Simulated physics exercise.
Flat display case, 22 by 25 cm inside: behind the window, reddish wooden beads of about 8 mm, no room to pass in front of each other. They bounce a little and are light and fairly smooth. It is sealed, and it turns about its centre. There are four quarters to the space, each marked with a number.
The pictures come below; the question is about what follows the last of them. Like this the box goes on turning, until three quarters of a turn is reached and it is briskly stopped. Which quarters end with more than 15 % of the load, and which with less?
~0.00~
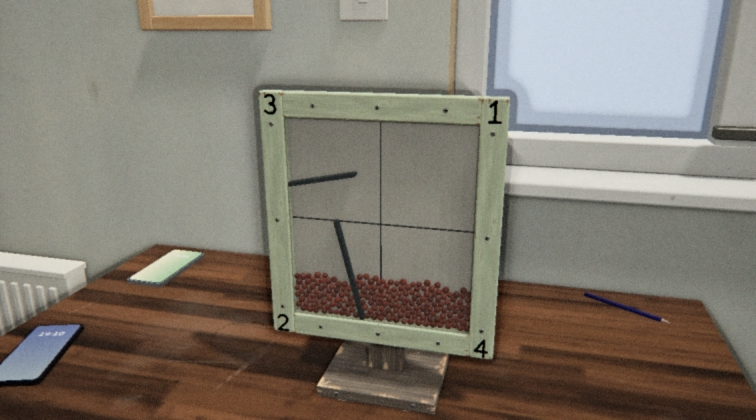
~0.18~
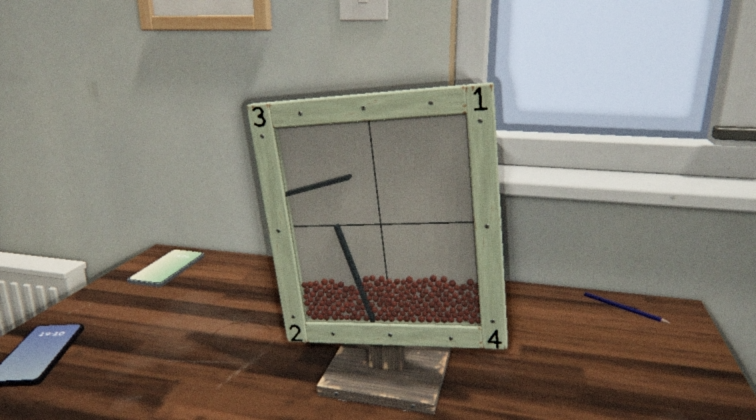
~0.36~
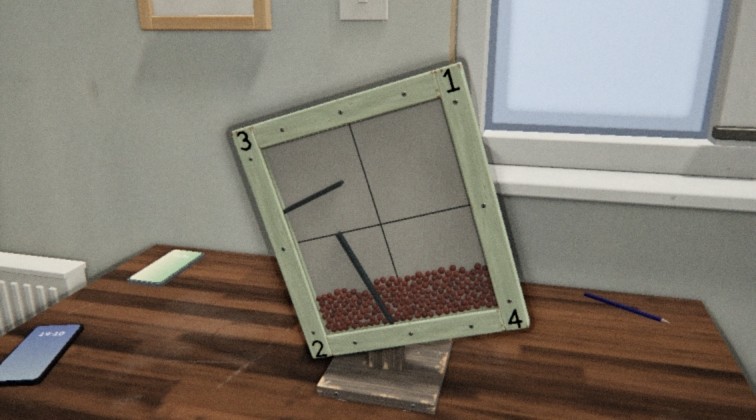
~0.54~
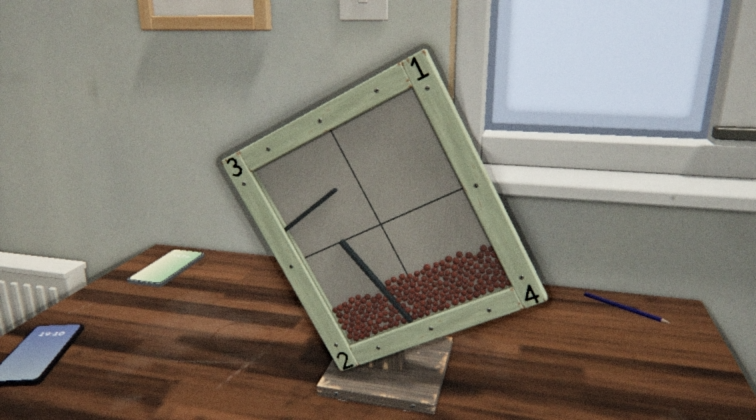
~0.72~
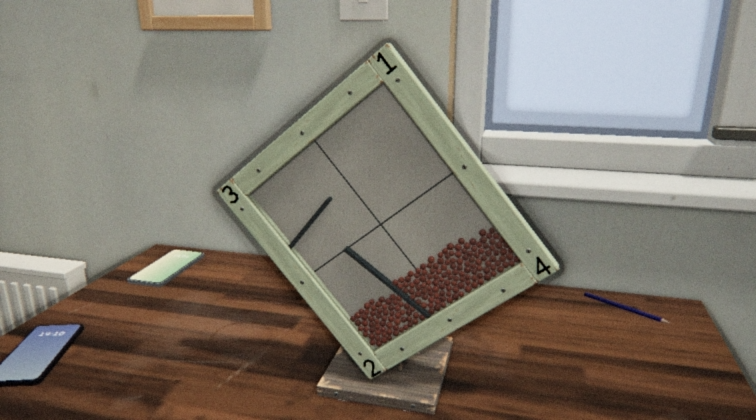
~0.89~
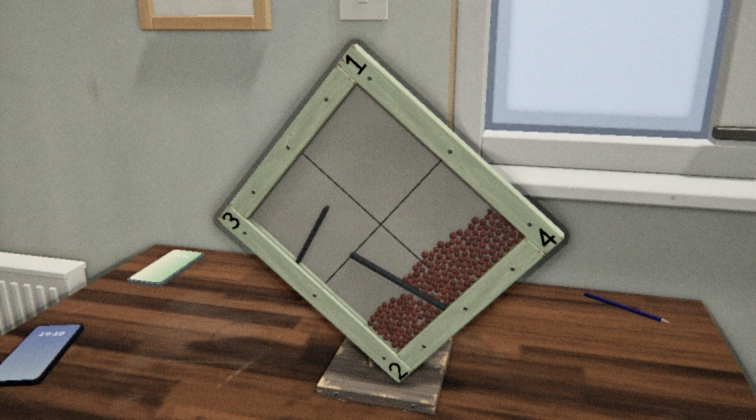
No. 1: More; 2: Less; 3: Less; 4: More.
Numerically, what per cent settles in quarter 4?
Some 30 per cent.
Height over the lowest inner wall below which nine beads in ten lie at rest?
It comes to around 6 cm.
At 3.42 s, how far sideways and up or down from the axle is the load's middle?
It sits about 4 cm right and about 6 cm below the axle.
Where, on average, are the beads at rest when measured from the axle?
The middle sits some 3 centimetres right and 8 centimetres below the axle.
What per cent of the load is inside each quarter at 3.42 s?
Quarter 1: 45; quarter 2: 5; quarter 3: 50; quarter 4: 0.
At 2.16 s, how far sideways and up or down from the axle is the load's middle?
The middle sits about 5 centimetres right and 4 centimetres below the axle.
By 2.16 s it has turned 127°, the beads' middle is 5 cm right of and 4 cm below the axle; by quarter, no. 2, 55 %, no. 3, 45 %.
By 3.42 s it has turned 204°, the beads' middle is 4 cm right of and 6 cm below the axle; by quarter, no. 1, 45 %, no. 2, 5 %, no. 3, 50 %.
By 4.58 s it has turned 270°, the beads' middle is 8 cm right of and 4 cm below the axle; by quarter, no. 1, 80 %, no. 3, 20 %.
In the end, by 5.6 s, no. 1, 70 %, no. 2, 0 %, no. 3, 0 %, no. 4, 30 %.
